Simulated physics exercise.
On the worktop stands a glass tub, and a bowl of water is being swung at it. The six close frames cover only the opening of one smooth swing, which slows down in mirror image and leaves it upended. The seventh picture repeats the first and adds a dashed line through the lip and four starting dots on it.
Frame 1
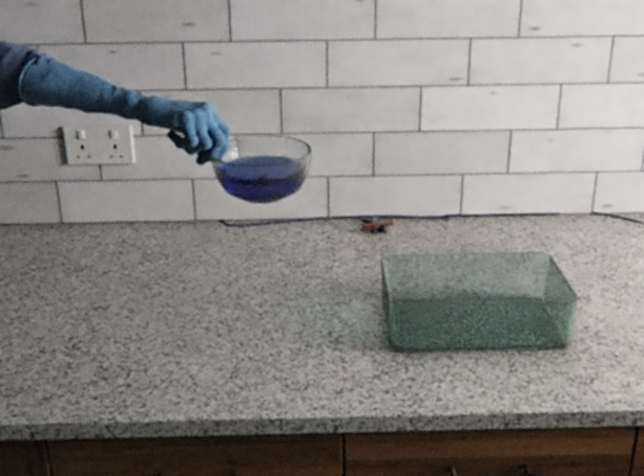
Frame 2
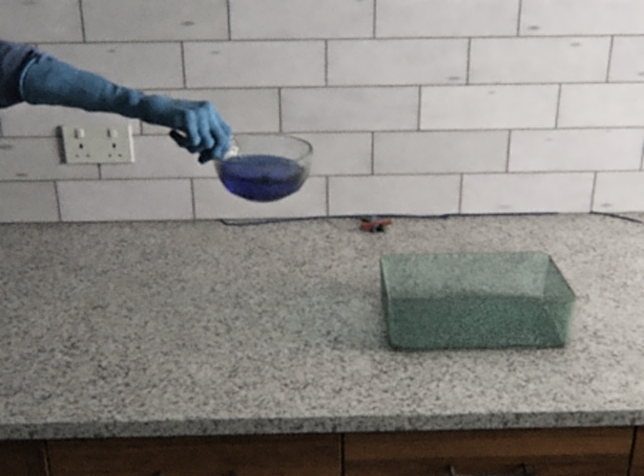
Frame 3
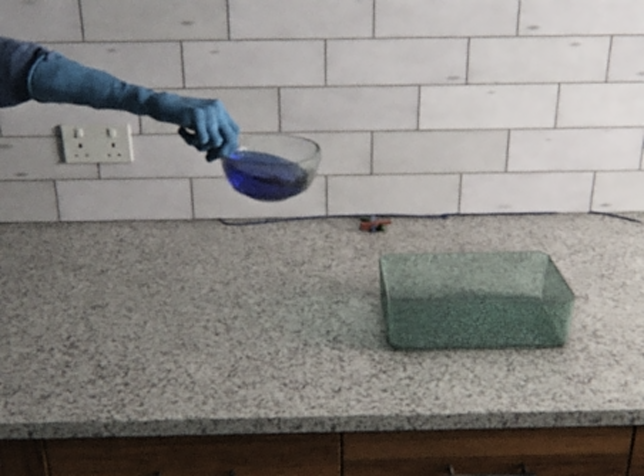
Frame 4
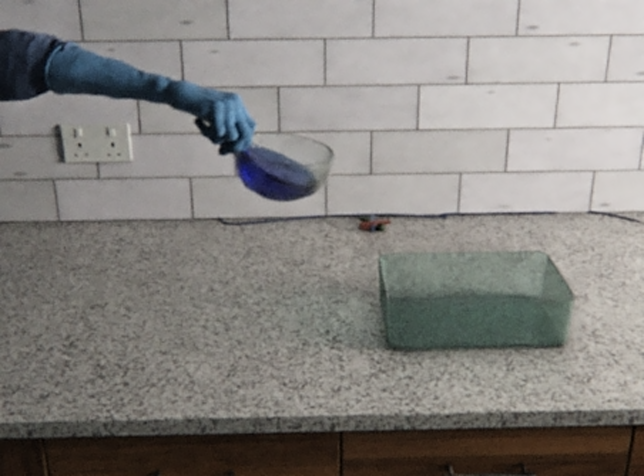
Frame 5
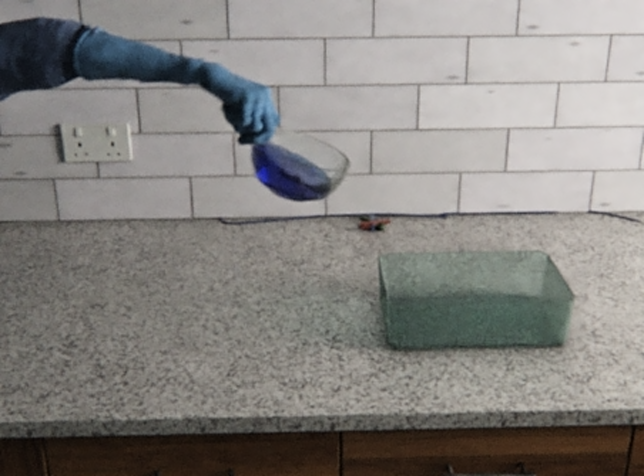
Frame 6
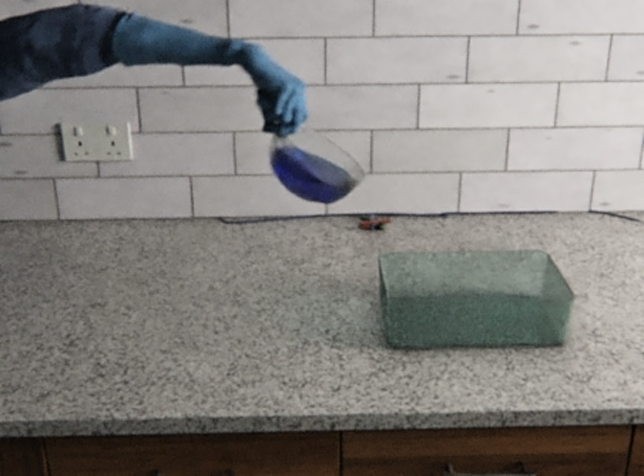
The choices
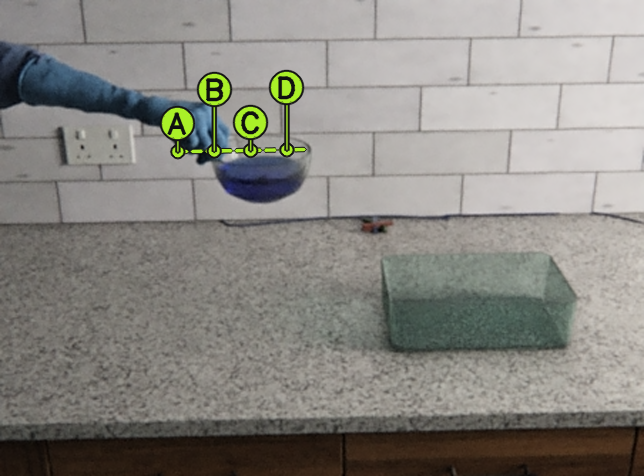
A blue-gloved hand held a glass bowl of blue liquid above a speckled worktop, then moved it right toward a greenish glass tub, tilting it more and more steeply as it went.
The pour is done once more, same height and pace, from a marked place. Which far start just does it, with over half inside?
Choose C.
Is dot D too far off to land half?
No.
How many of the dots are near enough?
Two of the four.
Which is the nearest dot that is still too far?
B it is.
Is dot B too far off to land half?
Yes.
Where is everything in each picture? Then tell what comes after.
Upright, lip at (309, 149); tub from (390, 348) to (569, 344); nothing has left yet.
Upright, lip at (311, 148); nothing has left yet.
Upright, lip at (319, 149); nothing has left yet.
Tipped about 7°, lip at (332, 153); nothing has left yet.
Tipped about 18°, lip at (349, 162); nothing has left yet.
Tipped about 32°, lip at (363, 173); nothing has left yet.
On the marked copy, A at (177, 151); B at (214, 151); C at (250, 150); D at (286, 149).
With A, about 0 % lands in the tub, 99 % falls short.
With B, about 35 % lands in the tub, 61 % falls short and 4 % goes beside or beyond.
With C, about 63 % lands in the tub, 25 % falls short and 12 % goes beside or beyond.
With D, about 76 % lands in the tub, 9 % falls short and 15 % goes beside or beyond.
